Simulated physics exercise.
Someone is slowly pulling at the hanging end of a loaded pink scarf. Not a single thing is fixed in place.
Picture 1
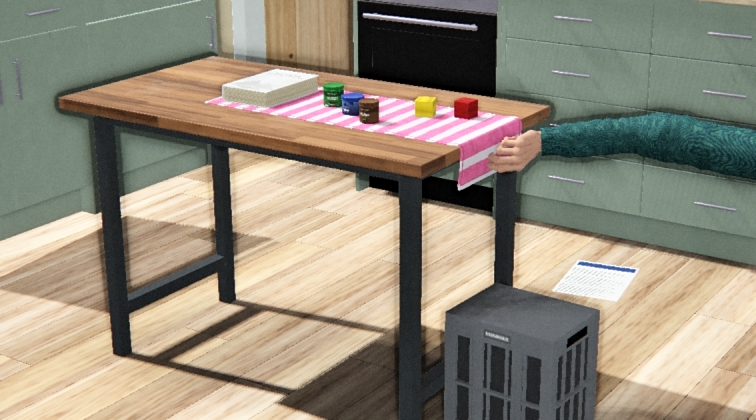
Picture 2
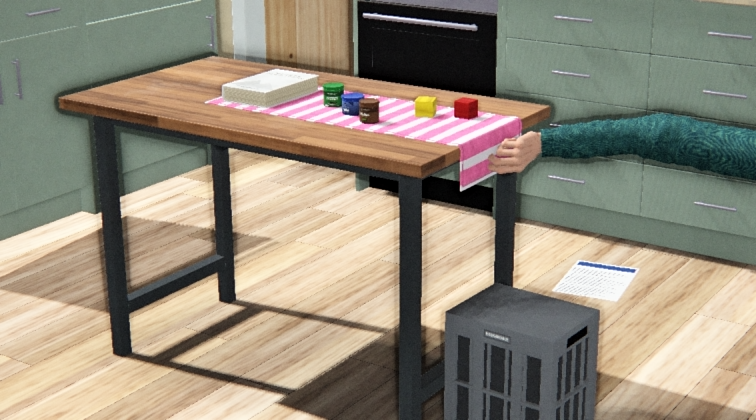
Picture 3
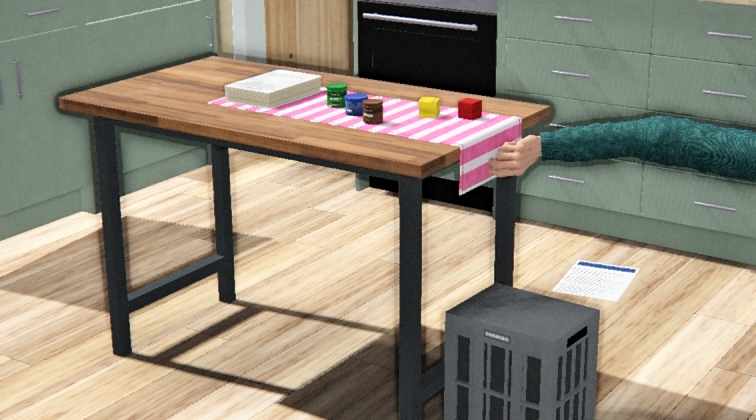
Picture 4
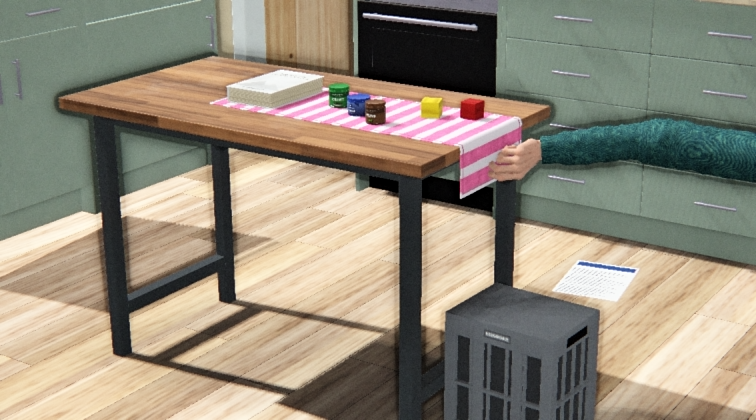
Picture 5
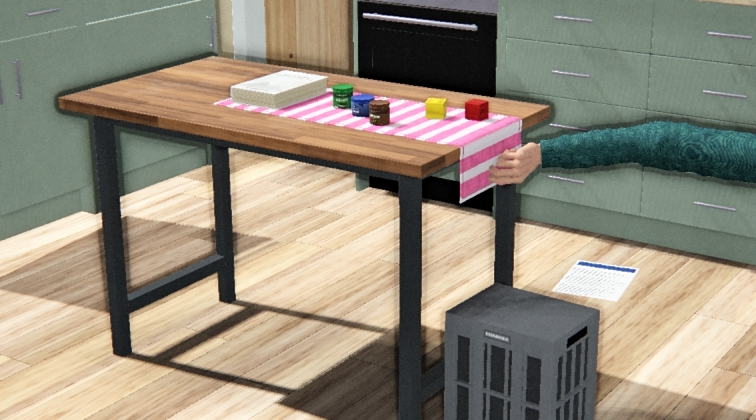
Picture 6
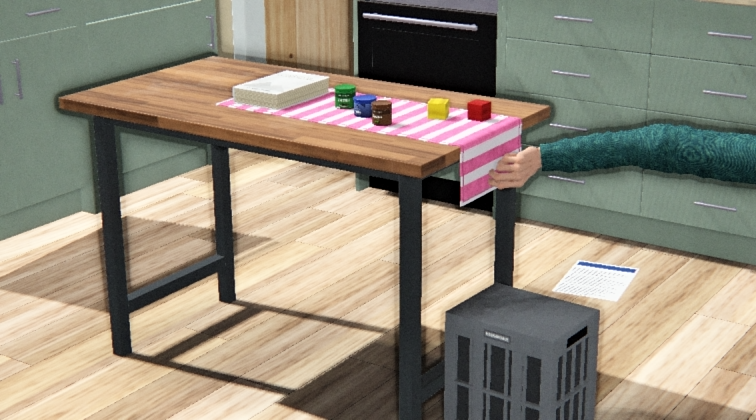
In a kitchen with sage-green cabinets and a pale wood floor, a fixed, slightly raised view looks across a wooden table with dark legs. A pink-and-white striped scarf carries green, blue and brown pots, a yellow and a red cube, and a cream block at left, with a grey crate below right. A teal-sleeved hand slowly draws the hanging end downward, and the objects creep slightly rightward with the cloth.
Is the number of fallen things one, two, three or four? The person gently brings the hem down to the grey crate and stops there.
What comes down is a trio.
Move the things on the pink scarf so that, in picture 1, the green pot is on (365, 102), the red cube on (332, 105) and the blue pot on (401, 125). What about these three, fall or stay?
The green pot will stay where it is, the red cube will stay where it is, the blue pot will end up off.
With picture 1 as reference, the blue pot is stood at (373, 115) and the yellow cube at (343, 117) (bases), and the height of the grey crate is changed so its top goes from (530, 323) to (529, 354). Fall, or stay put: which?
First the blue pot: It ends off the top. Then the yellow cube: It ends off the top.
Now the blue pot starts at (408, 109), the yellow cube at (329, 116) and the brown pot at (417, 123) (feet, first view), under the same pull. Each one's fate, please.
Here's what happens: The blue pot leaves its perch, the yellow cube remains aboard, the brown pot leaves its perch.
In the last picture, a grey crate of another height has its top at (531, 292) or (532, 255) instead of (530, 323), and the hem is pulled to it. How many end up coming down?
The first gives 2, the second 1.
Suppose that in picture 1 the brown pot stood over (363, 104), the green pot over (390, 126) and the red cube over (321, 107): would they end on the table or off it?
My call: The brown pot hangs on; the green pot takes a tumble; the red cube hangs on.
Soon after, hem near (491, 228); red cube gone.
Then, hem near (492, 284); red cube and yellow cube gone.
At rest, hem on the crate; red cube, yellow cube and brown pot gone. The table loses three.
